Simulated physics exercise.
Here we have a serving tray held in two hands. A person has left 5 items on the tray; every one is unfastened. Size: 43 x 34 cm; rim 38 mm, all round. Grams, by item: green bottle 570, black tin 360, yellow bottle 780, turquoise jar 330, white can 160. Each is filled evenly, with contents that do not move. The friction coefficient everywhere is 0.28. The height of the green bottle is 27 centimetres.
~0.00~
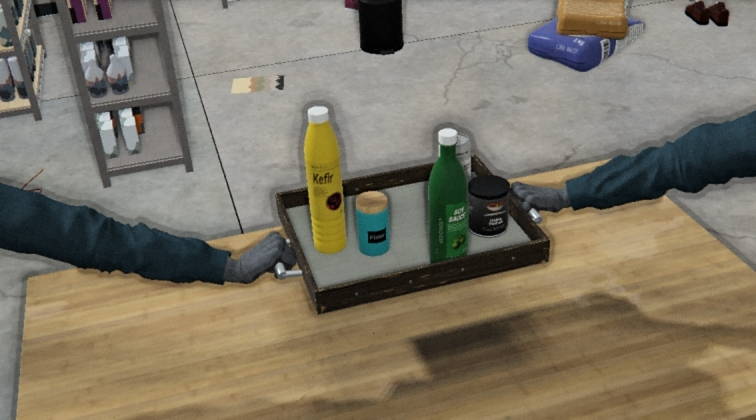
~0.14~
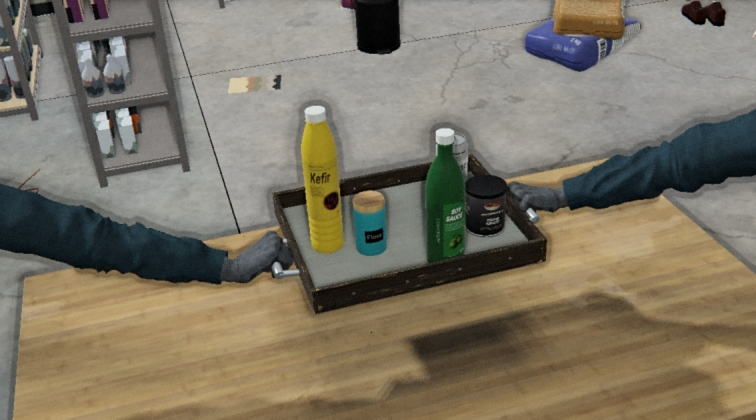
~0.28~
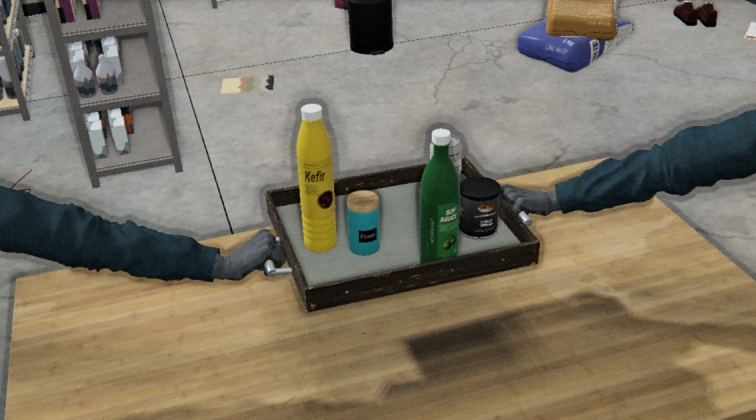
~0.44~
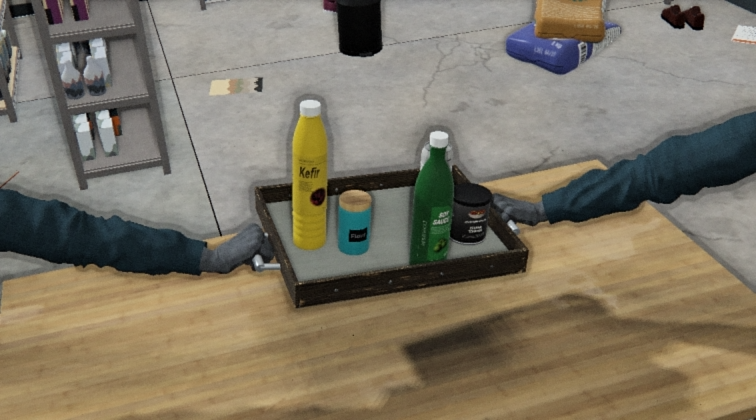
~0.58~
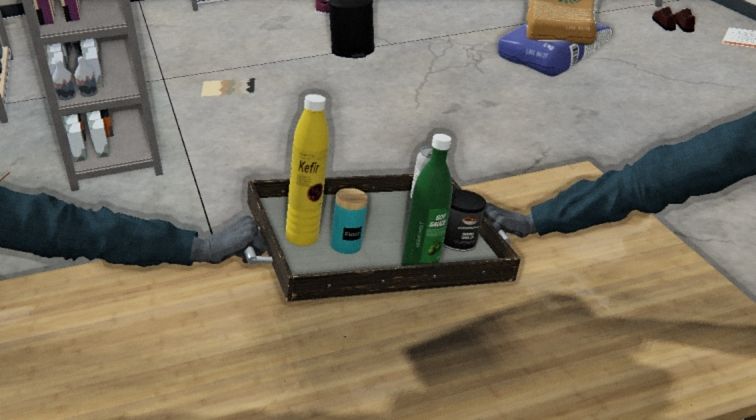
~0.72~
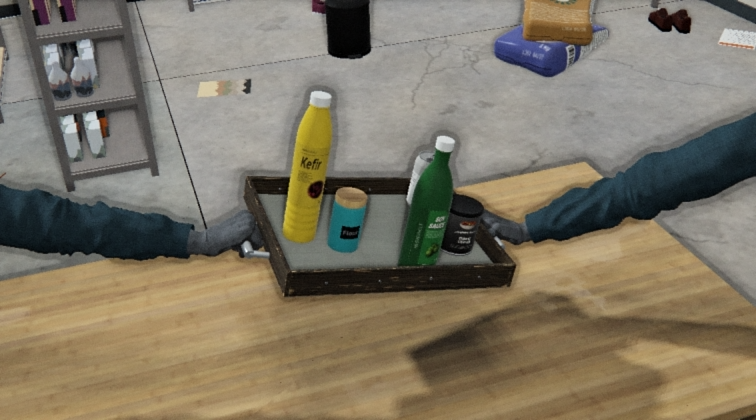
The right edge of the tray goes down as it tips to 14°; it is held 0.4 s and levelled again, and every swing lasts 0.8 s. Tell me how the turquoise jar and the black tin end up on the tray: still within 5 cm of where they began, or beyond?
The turquoise jar is displaced, the black tin barely budges.
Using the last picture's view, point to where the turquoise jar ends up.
Around pixel (407, 218).
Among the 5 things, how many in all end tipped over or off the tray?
Tally: 1.
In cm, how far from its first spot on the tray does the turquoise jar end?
Net shift near 13 cm.
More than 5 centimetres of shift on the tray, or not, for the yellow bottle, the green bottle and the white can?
First, the yellow bottle is moved away; second, the green bottle stays in its position; third, the white can stays in its position.
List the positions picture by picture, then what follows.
In the first picture, tray level; turquoise jar (373, 224); black tin (488, 206).
In the second picture, tray level; green bottle (445, 199).
In the third picture, tray at 1°, right edge down; yellow bottle (316, 179).
In the fourth picture, tray at 5°, right edge down; green bottle (433, 202); yellow bottle (310, 176).
In the fifth picture, tray at 10°, right edge down; green bottle (430, 205).
In the sixth picture, tray at 13°, right edge down; turquoise jar (347, 220); black tin (458, 225).
By 1.32 s, tray at 14°, right edge down; turquoise jar 5 cm from its spot near (373, 222); yellow bottle rocked 61° off its seat.
By 1.42 s, tray at 13°, right edge down; turquoise jar 8 cm from its spot near (387, 223); yellow bottle on its side.
When it is over (2.6 s), lying over on the tray, yellow bottle; not toppled but over 5 cm from the start, turquoise jar; the other 3 within 5 cm of the start. In the last view, turquoise jar near (407, 218), black tin near (456, 211).
